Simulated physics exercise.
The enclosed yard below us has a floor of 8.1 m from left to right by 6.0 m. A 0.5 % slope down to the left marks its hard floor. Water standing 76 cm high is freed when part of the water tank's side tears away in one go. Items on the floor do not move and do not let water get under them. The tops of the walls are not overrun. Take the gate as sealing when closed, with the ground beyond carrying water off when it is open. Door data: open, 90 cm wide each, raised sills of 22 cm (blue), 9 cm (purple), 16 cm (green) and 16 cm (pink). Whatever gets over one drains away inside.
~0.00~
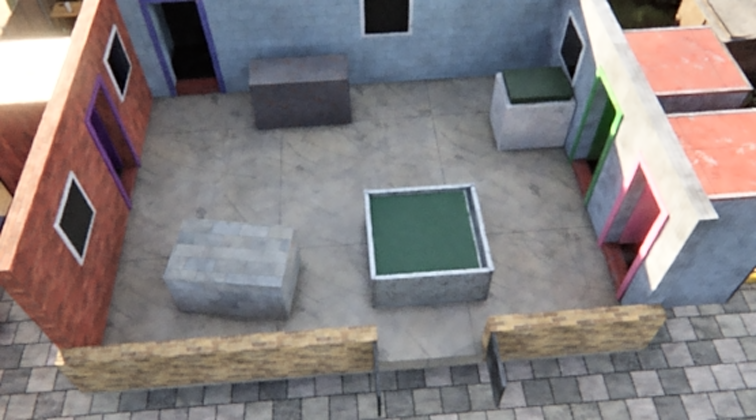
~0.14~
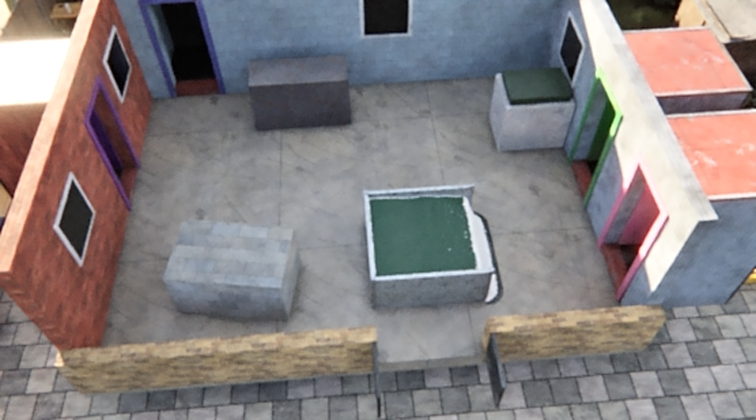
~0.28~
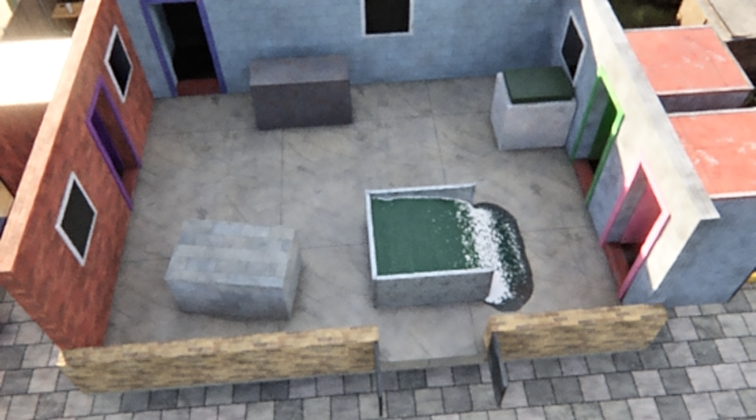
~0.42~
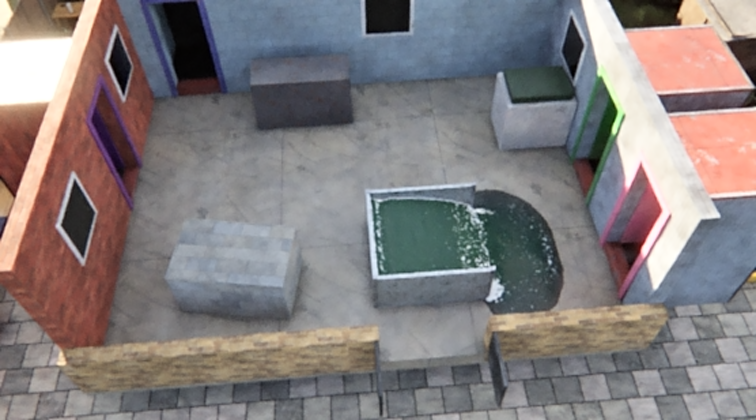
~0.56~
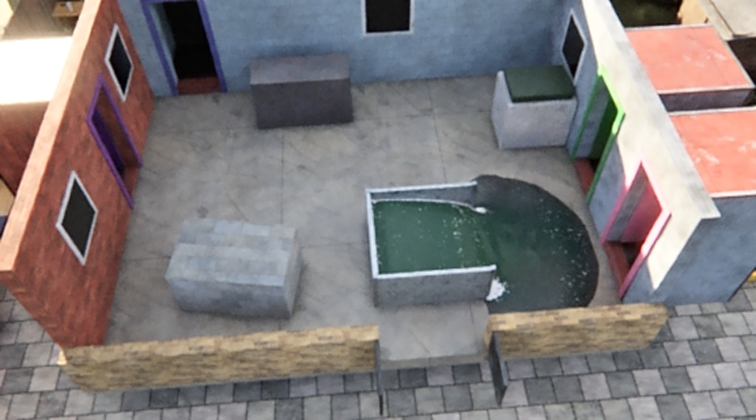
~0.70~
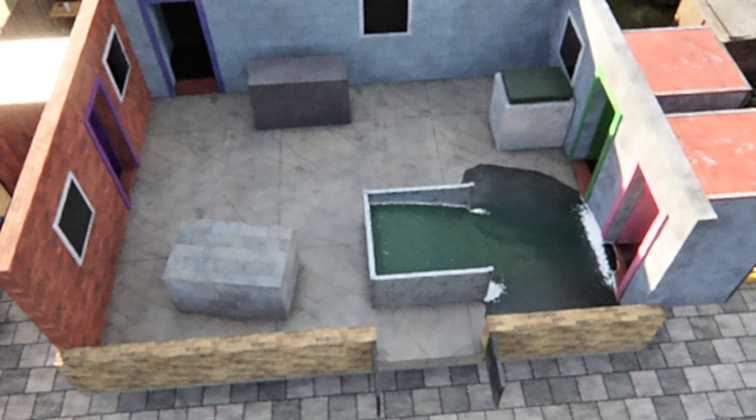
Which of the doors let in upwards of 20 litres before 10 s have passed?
One by one: The blue door will not let too much through, the purple door will not let too much through, the green door will let too much through, the pink door will let too much through.
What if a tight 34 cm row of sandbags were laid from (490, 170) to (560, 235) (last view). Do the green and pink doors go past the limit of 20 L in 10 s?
Well, the green one ends up within bounds and the pink one ends up more than allowed.
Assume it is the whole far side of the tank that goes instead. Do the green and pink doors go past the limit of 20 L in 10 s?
For green, too little; for pink, too little.
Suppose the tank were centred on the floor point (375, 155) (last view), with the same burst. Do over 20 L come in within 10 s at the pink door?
Against the limit, the pink door gets no more than that.
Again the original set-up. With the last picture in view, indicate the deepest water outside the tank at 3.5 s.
Roughly pixel (556, 150).
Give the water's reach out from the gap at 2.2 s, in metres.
About 3.2 m out.
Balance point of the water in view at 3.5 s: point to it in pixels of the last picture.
(502, 235).
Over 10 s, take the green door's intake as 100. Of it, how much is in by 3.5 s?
Roughly 90%.
After 1.4 s water covers 20 % of the floor and is deepest (42 cm) near (588, 242); blue door not reached, purple door not reached, green door 25 cm at the sill, 7 L in, pink door 39 cm at the sill, 78 L in.
After 2.2 s water covers 20 % of the floor and is deepest (38 cm) near (556, 150); blue door not reached, purple door not reached, green door 22 cm at the sill, 30 L in, pink door 34 cm at the sill, 182 L in.
After 3.5 s water covers 35 % of the floor and is deepest (23 cm) near (556, 150); blue door not reached, purple door not reached, green door 20 cm at the sill, 52 L in, pink door 16 cm at the sill, 235 L in.
After 6.0 s water covers 75 % of the floor and is deepest (10 cm) near (506, 214); blue door not reached, purple door not reached, green door 10 cm at the sill, 57 L in, pink door 8 cm at the sill, 237 L in.
After 10.0 s water covers 90 % of the floor and is deepest (9 cm) near (150, 112); blue door 6 cm at the sill, 0 L in, purple door 6 cm at the sill, 0 L in, green door 3 cm at the sill, 57 L in, pink door 5 cm at the sill, 237 L in.
